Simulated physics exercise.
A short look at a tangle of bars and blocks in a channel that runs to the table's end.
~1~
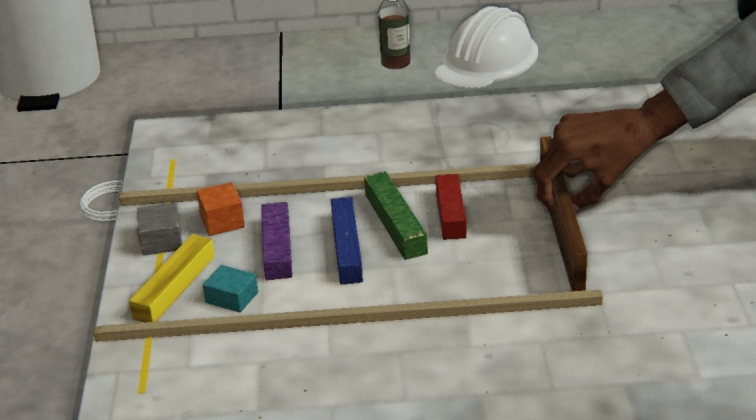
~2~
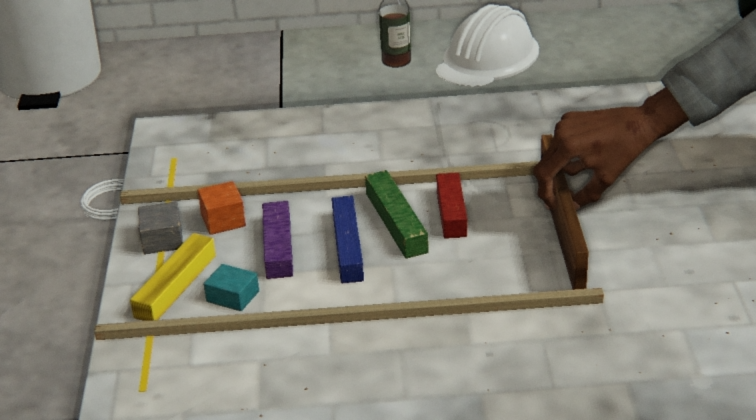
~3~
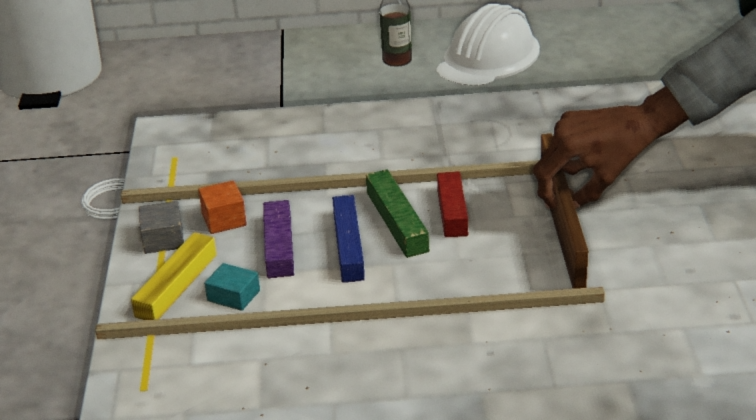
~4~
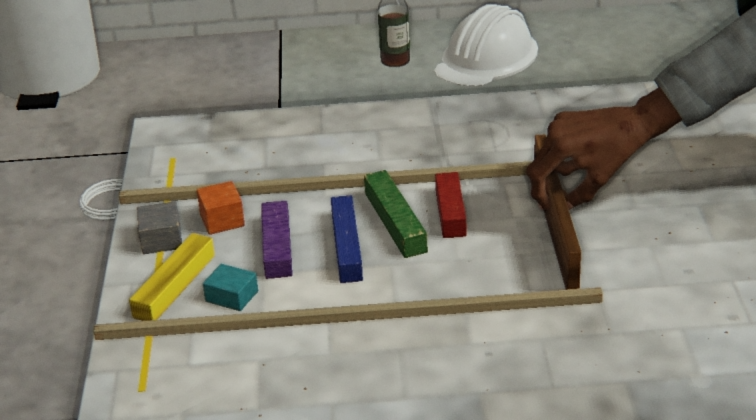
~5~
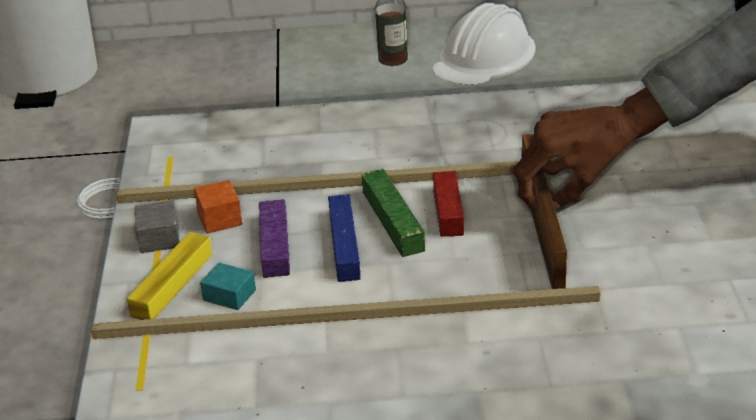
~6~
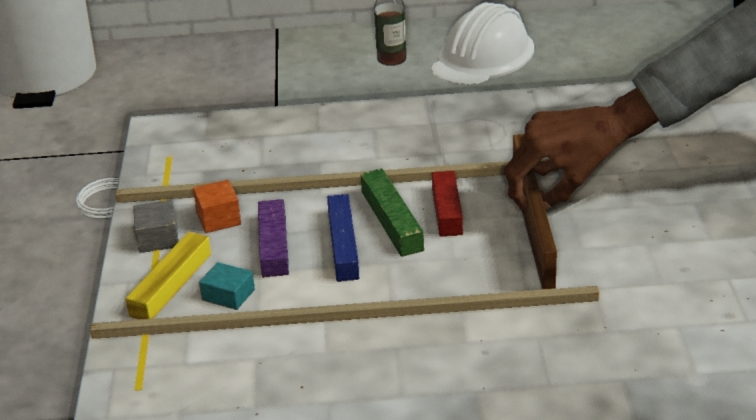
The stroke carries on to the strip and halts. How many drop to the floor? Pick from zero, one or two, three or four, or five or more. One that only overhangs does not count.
The number that fall off is five or more.
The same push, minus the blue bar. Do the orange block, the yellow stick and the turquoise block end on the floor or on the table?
The orange block tumbles off, the yellow stick is lost, the turquoise block stays on.
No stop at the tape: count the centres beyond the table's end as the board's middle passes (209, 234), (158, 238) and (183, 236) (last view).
It would be 2, 5 and 3.
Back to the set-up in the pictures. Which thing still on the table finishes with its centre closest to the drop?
Foremost is the green bar.
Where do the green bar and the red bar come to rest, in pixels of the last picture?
Near (121, 231) and (147, 225).
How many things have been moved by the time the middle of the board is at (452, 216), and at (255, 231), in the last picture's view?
1 and 8.
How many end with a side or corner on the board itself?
2 of them.
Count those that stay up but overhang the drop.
0 of them.
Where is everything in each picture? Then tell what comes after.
In the first frame, grey block (160, 229); yellow stick (174, 278); orange block (221, 209); board (562, 212); tape (159, 262).
In the second frame, yellow stick (174, 277); blue bar (347, 238).
In the third frame, orange block (222, 207); red bar (452, 204).
In the fourth frame, grey block (159, 227); green bar (395, 212).
In the fifth frame, yellow stick (171, 276); purple bar (274, 238).
In the sixth frame, grey block (156, 226); yellow stick (170, 275); orange block (217, 206); board (533, 210); tape (156, 259).
Soon after, none off yet; grey block at rest near (156, 226); yellow stick at rest near (170, 275); orange block at rest near (217, 206).
Then, none off yet; grey block moved a little near (134, 229); yellow stick moved a little near (153, 275); orange block moved about its own width near (167, 203).
At rest, the number that fall off is five or more; fallen, blue bar, purple bar, orange block, yellow stick and grey block.
